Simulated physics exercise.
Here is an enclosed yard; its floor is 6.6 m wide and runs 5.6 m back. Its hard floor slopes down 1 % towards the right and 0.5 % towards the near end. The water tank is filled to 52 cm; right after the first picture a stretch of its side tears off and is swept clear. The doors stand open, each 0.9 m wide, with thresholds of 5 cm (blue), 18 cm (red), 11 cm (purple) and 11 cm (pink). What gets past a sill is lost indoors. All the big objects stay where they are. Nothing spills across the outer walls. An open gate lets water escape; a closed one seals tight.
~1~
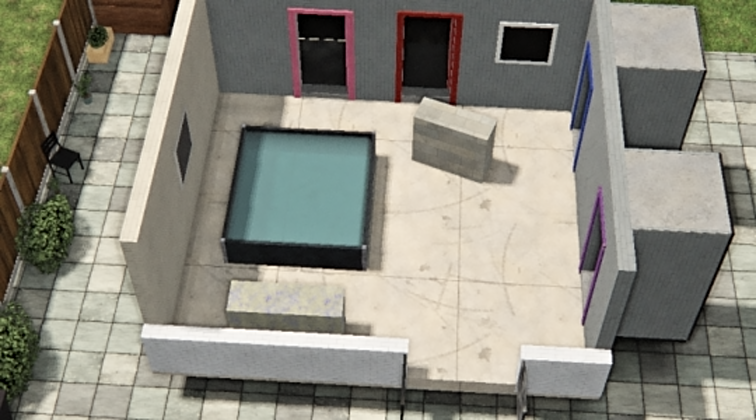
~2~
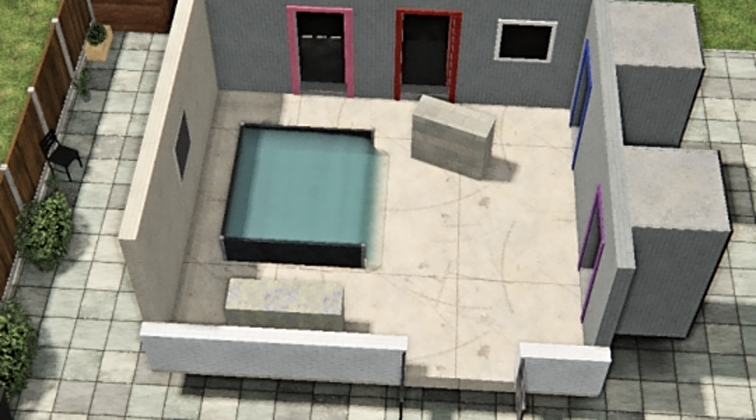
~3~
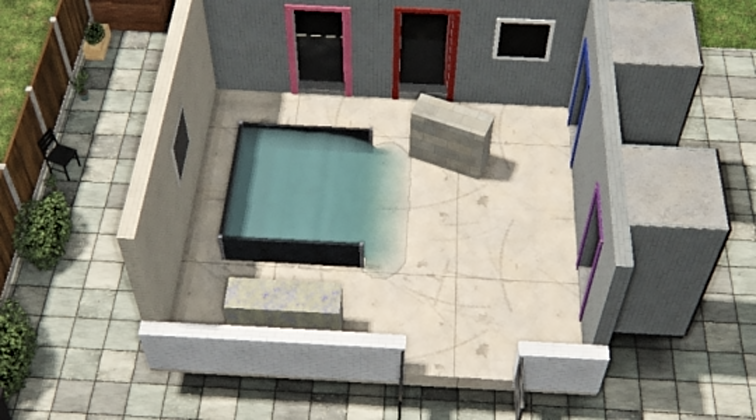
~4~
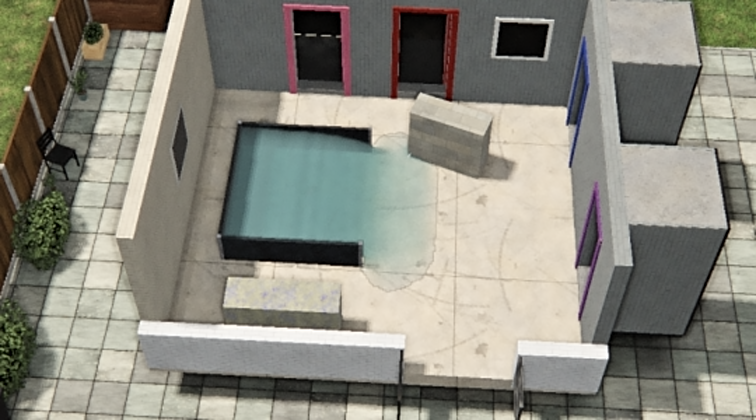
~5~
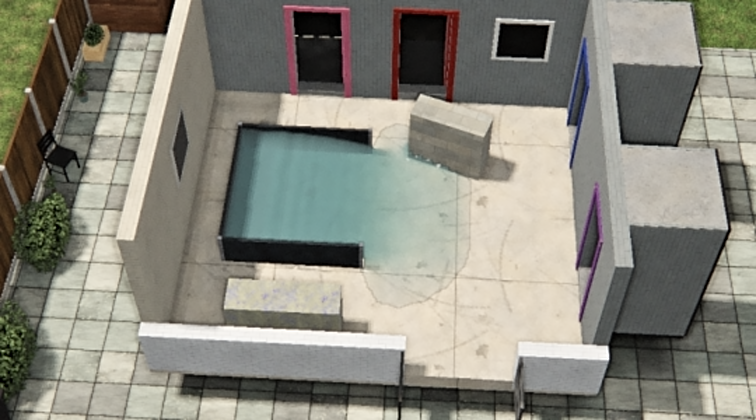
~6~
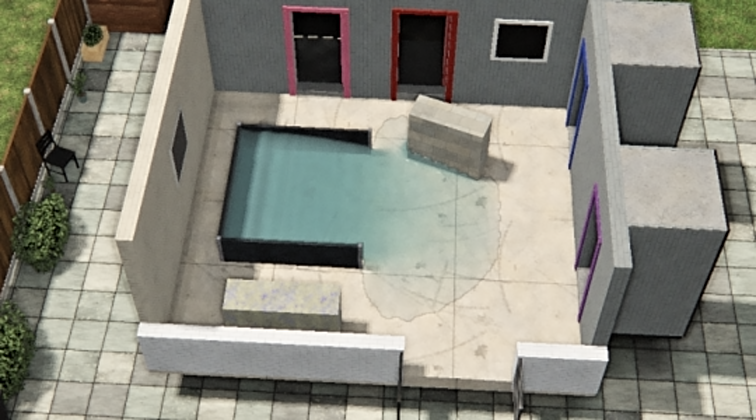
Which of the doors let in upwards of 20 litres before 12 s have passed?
Door by door: At the blue door it passes the limit; at the red door it does not reach the limit; at the purple door it passes the limit; at the pink door it keeps below the limit.
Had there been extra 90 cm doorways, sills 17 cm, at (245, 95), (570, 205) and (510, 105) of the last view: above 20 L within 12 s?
In turn: Under, over, under.
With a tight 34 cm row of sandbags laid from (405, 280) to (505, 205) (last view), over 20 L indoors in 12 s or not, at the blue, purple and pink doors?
Then: Blue past it, purple under, pink not over.
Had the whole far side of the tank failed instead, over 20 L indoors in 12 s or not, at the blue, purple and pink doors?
Then: Blue past it, purple under, pink past it.
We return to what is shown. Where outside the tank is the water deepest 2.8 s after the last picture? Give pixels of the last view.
Around (576, 371).
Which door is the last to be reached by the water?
Last comes the pink one.
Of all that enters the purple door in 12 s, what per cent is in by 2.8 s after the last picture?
Some 45 per cent by then.
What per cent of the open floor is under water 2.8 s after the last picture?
Some 60 per cent of it.
Then, 0.7 s after the last picture water covers 40 % of the floor and is deepest (35 cm) near (567, 216); blue door not reached, red door 6 cm at the sill, 0 L in, purple door 7 cm at the sill, 0 L in, pink door not reached.
Then, 1.5 s after the last picture water covers 50 % of the floor and is deepest (38 cm) near (569, 250); blue door 7 cm at the sill, 0 L in, red door 14 cm at the sill, 0 L in, purple door 24 cm at the sill, 17 L in, pink door not reached.
Then, 2.8 s after the last picture water covers 60 % of the floor and is deepest (39 cm) near (576, 371); blue door 10 cm at the sill, 10 L in, red door 10 cm at the sill, 0 L in, purple door 24 cm at the sill, 102 L in, pink door 2 cm at the sill, 0 L in.
Then, 6.3 s after the last picture water covers 90 % of the floor and is deepest (15 cm) near (576, 371); blue door 12 cm at the sill, 65 L in, red door 7 cm at the sill, 0 L in, purple door 14 cm at the sill, 212 L in, pink door 4 cm at the sill, 0 L in.
Then, 11.3 s after the last picture water covers 100 % of the floor and is deepest (10 cm) near (576, 371); blue door 8 cm at the sill, 125 L in, red door 5 cm at the sill, 0 L in, purple door 9 cm at the sill, 217 L in, pink door 7 cm at the sill, 0 L in.
